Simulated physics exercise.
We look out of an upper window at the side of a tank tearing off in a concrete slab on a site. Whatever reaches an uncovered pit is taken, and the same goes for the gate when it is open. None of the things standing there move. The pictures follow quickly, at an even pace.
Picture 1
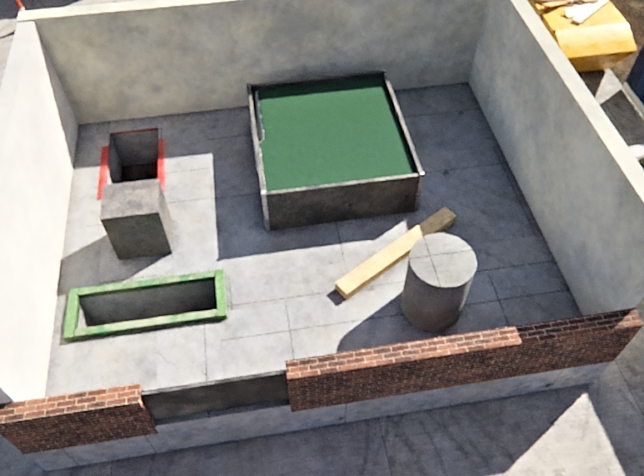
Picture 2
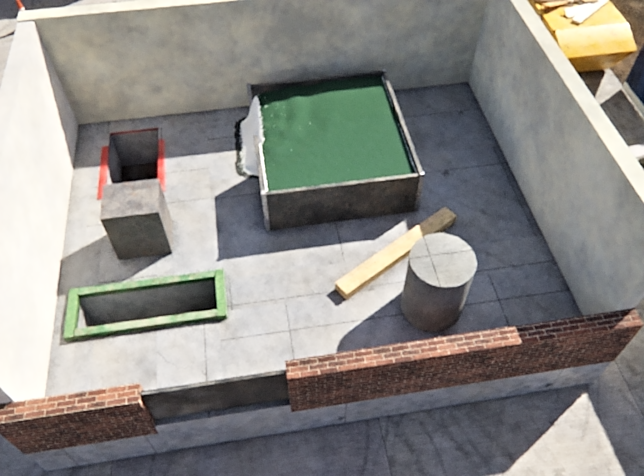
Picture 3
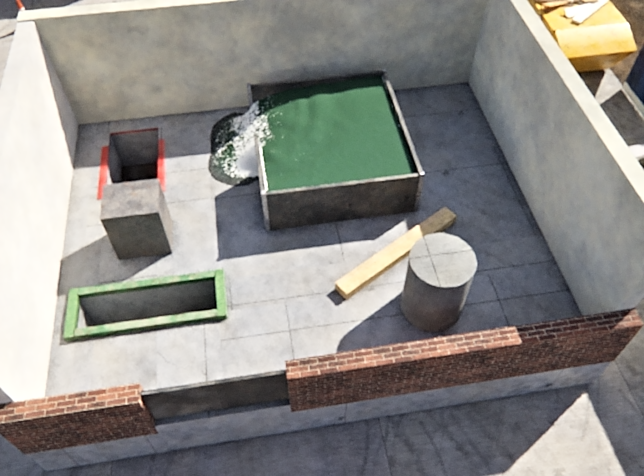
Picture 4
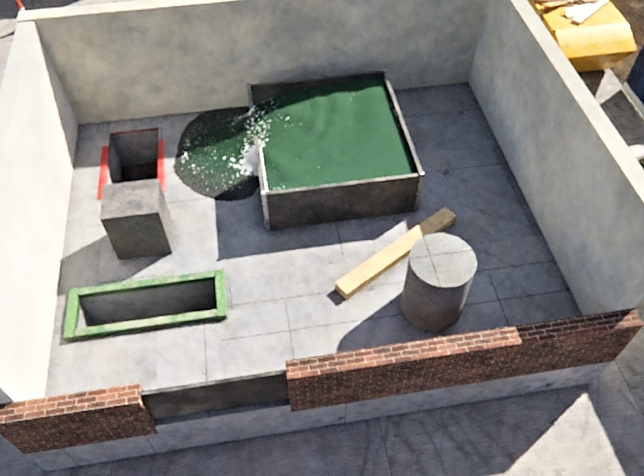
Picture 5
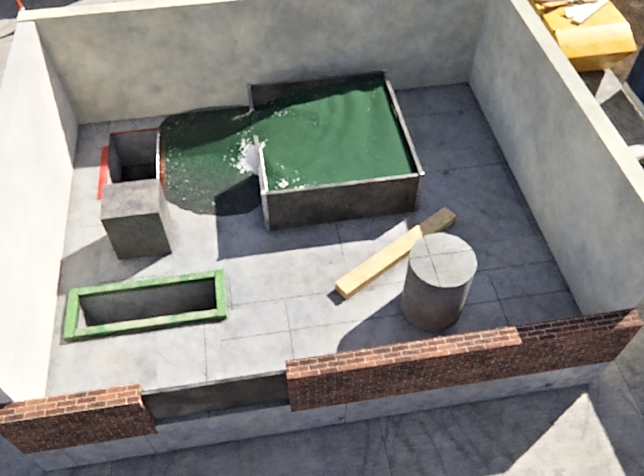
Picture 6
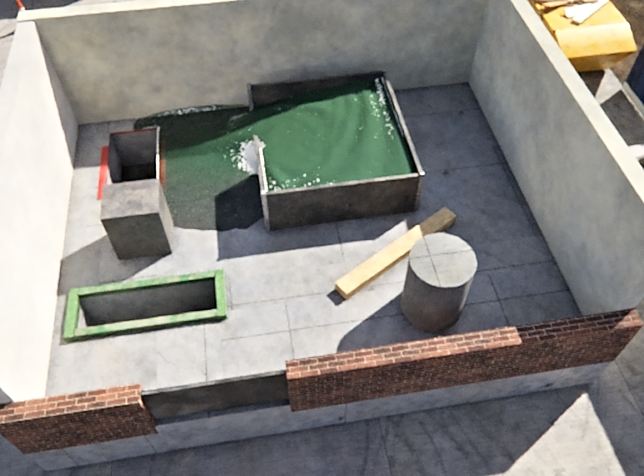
Green water sat still in a square tank inside a walled concrete yard, then burst out through the tank's left side, splashing white and spreading left across the slab to the red-edged box.
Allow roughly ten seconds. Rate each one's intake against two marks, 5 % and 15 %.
Ratings: Gate - below the 5 % mark; red pit - above the 15 % mark; green pit - below the 5 % mark.
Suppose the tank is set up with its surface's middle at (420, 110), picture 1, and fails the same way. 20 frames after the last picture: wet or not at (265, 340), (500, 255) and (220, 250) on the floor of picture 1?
Spot one unwetted, spot two unwetted, spot three wetted.
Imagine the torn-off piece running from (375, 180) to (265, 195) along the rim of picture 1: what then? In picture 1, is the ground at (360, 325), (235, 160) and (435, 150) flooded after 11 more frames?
Result, in sequence: Inundated; untouched by the flood; untouched by the flood.
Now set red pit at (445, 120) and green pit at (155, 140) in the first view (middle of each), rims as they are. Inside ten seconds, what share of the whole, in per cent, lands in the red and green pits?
Red has 4 parts of a hundred and green has 35.
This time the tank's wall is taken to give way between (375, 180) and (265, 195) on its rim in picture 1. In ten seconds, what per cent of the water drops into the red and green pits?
Red 8 %, green 25 %.
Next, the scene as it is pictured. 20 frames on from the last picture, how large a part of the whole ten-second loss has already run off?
About 50 per cent.
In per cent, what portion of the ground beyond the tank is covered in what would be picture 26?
I'd say close to 35 per cent.
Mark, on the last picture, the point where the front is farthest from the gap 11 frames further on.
About (52, 347).
A moment on, water covers 20 % of the floor; the gate 0 %, the red pit 8 %, the green pit 0 %.
Next, water covers 25 % of the floor; the gate 0 %, the red pit 20 %, the green pit 0 %.
Then, water covers 35 % of the floor; the gate 0 %, the red pit 34 %, the green pit 0 %.
Later, water covers 55 % of the floor; the gate 0 %, the red pit 51 %, the green pit 1 %.
In the end, water covers 70 % of the floor; the gate 0 %, the red pit 64 %, the green pit 1 %.
